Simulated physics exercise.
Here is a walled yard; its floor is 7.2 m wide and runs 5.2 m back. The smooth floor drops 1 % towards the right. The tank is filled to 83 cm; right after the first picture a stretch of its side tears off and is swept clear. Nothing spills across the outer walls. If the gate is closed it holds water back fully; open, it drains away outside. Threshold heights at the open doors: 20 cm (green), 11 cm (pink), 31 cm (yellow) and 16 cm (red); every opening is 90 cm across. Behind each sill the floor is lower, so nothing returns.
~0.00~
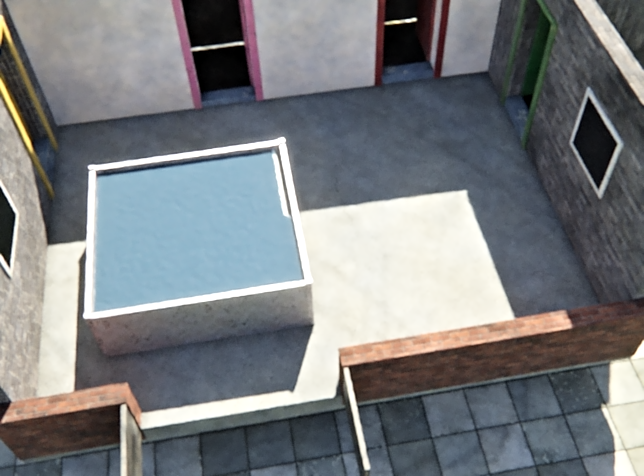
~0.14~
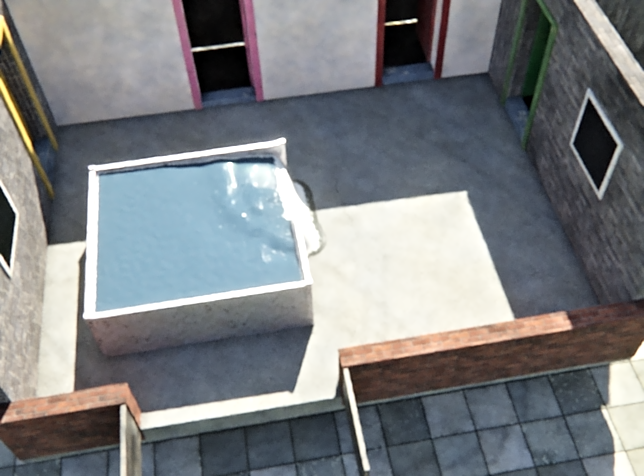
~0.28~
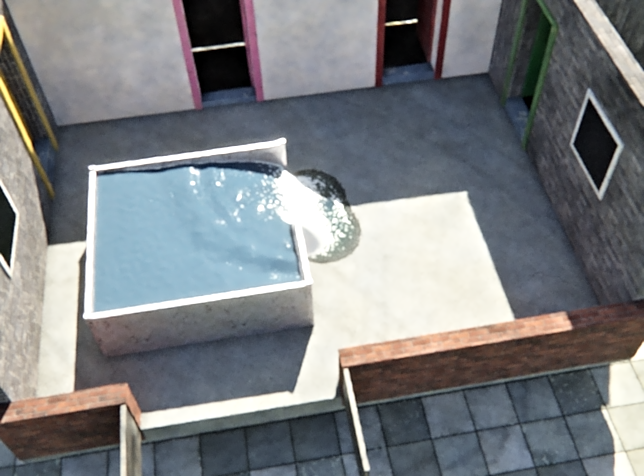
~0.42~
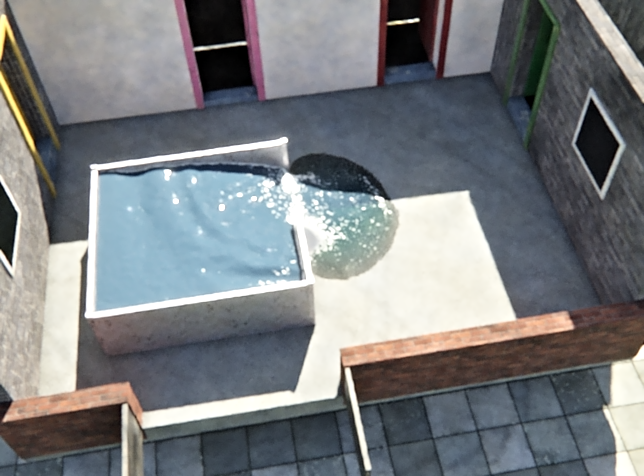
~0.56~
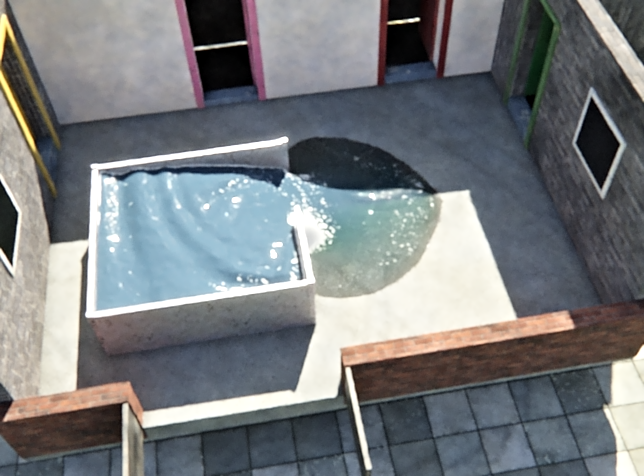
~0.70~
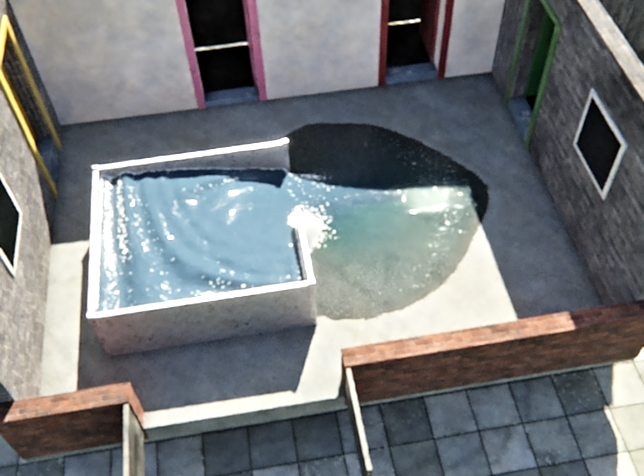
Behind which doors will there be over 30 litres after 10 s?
Within that time: At the green door it passes the limit; at the pink door it keeps below the limit; at the yellow door it stays under the limit; at the red door it passes the limit.
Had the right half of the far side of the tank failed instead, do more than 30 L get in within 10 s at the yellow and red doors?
Against that limit: Yellow under, red under.
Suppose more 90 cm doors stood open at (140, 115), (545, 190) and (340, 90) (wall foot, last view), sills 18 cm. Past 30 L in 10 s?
In that order: Not over, over, under.
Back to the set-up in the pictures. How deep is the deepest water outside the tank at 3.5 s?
Roughly 34 cm.
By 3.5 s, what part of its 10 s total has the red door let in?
About 50 per cent.
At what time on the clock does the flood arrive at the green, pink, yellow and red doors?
Green 1.1 s, pink 3.8 s, yellow 6.5 s, red 1.3 s.
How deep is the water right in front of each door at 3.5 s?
In cm: Green 29, pink 1, yellow 0, red 27.
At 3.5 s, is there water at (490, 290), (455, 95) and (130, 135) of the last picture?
In turn: Under water, under water, not reached.
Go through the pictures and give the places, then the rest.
Still water, 83 cm deep, in the tank at (194, 225), in the first frame.
The front is at (314, 251), 0.7 m from the gap at (289, 206); 0.3 m2 of floor is under water; 83 cm left at the back of the tank, in the second frame.
Water pours out at (289, 207) and has run 1.0 m, to (352, 242); typically 12 cm deep outside, 83 cm at the tank's back, in the third frame.
The front is at (392, 226), 1.4 m from the gap at (291, 207); 2.4 m2 of floor is under water; 83 cm left at the back of the tank, in the fourth frame.
Water pours out at (291, 207) and has run 2.1 m, to (435, 210); typically 7 cm deep outside, 81 cm at the tank's back, in the fifth frame.
Water pours out at (292, 207) and has run 2.8 m, to (475, 183); typically 5 cm deep outside, 72 cm at the tank's back, in the sixth frame.
After 1.4 s water covers 50 % of the floor and is deepest (48 cm) near (305, 212); green door 29 cm at the sill, 1 L in, pink door not reached, yellow door not reached, red door 4 cm at the sill, 0 L in.
After 2.2 s water covers 50 % of the floor and is deepest (55 cm) near (492, 94); green door 36 cm at the sill, 38 L in, pink door not reached, yellow door not reached, red door 20 cm at the sill, 7 L in.
After 3.5 s water covers 55 % of the floor and is deepest (34 cm) near (532, 181); green door 29 cm at the sill, 130 L in, pink door not reached, yellow door not reached, red door 27 cm at the sill, 49 L in.
After 6.0 s water covers 85 % of the floor and is deepest (27 cm) near (585, 326); green door 20 cm at the sill, 148 L in, pink door 6 cm at the sill, 0 L in, yellow door not reached, red door 19 cm at the sill, 92 L in.
After 10.0 s water covers 95 % of the floor and is deepest (21 cm) near (485, 80); green door 16 cm at the sill, 150 L in, pink door 9 cm at the sill, 0 L in, yellow door 15 cm at the sill, 0 L in, red door 15 cm at the sill, 101 L in.
